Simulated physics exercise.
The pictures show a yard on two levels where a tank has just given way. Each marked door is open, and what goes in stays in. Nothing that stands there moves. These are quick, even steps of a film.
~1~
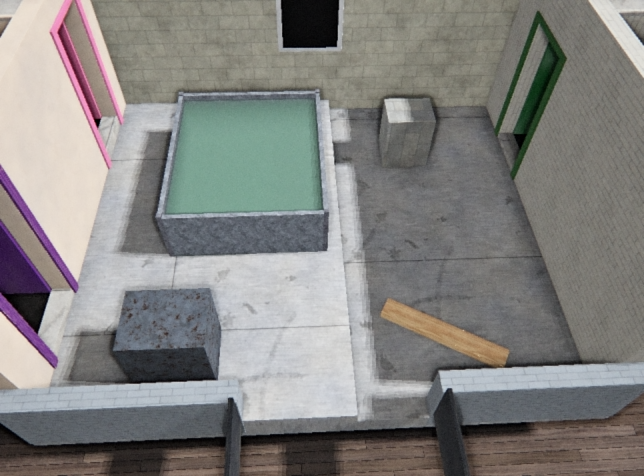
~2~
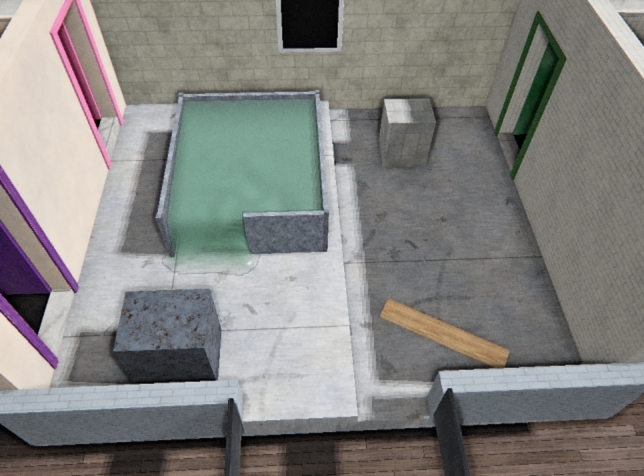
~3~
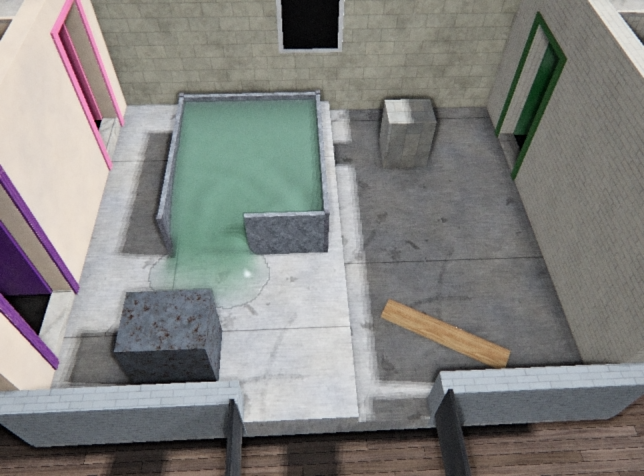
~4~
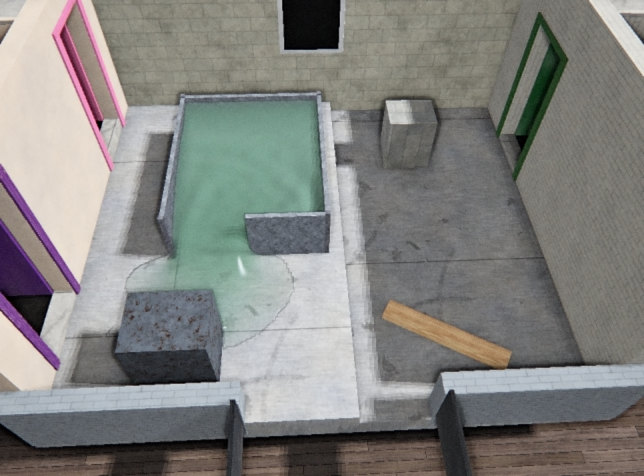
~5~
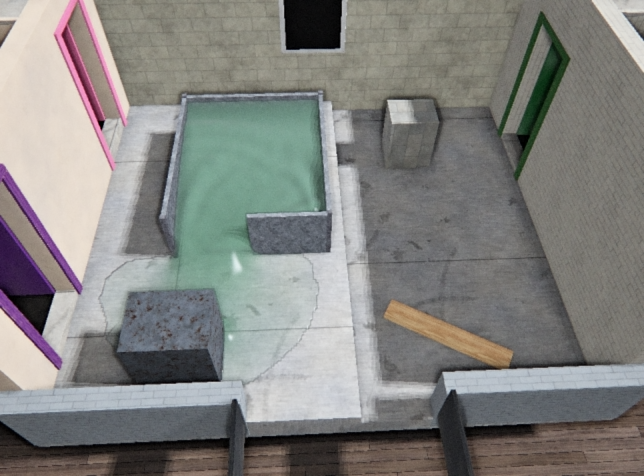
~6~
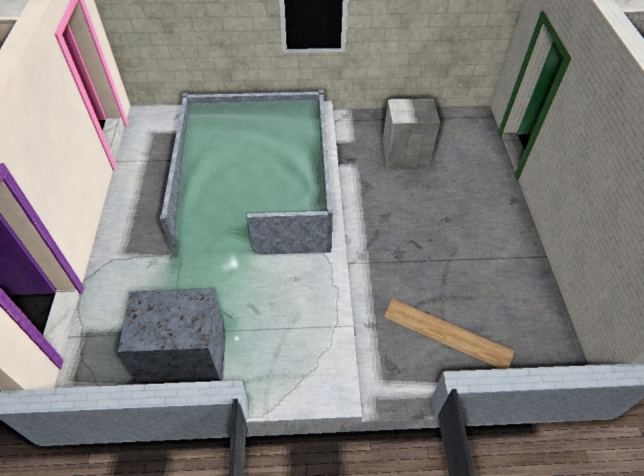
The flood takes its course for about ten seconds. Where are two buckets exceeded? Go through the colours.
One by one: The green door stays under that; the purple door takes more than that; the pink door stays under that.
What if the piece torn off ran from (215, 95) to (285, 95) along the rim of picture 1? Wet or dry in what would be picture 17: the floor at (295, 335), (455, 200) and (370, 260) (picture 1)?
In that order: Dry, not flooded, clear.
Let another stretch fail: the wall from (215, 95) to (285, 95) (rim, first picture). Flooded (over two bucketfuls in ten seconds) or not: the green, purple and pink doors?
One by one: Green goes over; purple passes that mark; pink floods.
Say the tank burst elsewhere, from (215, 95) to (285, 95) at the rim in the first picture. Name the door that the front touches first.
That is the pink one.
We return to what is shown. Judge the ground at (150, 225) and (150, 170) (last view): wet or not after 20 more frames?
In turn: Under water, awash.
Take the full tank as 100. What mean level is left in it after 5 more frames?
About 74 per cent.
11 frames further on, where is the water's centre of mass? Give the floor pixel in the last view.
Roughly at (236, 231).
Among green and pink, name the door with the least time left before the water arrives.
I say the pink-painted one.
A moment on, water covers 20 % of the floor; the green door not reached, the purple door over two buckets in, the pink door not reached.
Next, water covers 30 % of the floor; the green door not reached, the purple door far over two buckets in, the pink door not reached.
Then, water covers 45 % of the floor; the green door not reached, the purple door far over two buckets in, the pink door wet at the sill, nothing in.
Later, water covers 65 % of the floor; the green door wet at the sill, nothing in, the purple door far over two buckets in, the pink door wet at the sill, nothing in.
In the end, water covers 90 % of the floor; the green door wet at the sill, nothing in, the purple door far over two buckets in, the pink door wet at the sill, nothing in.
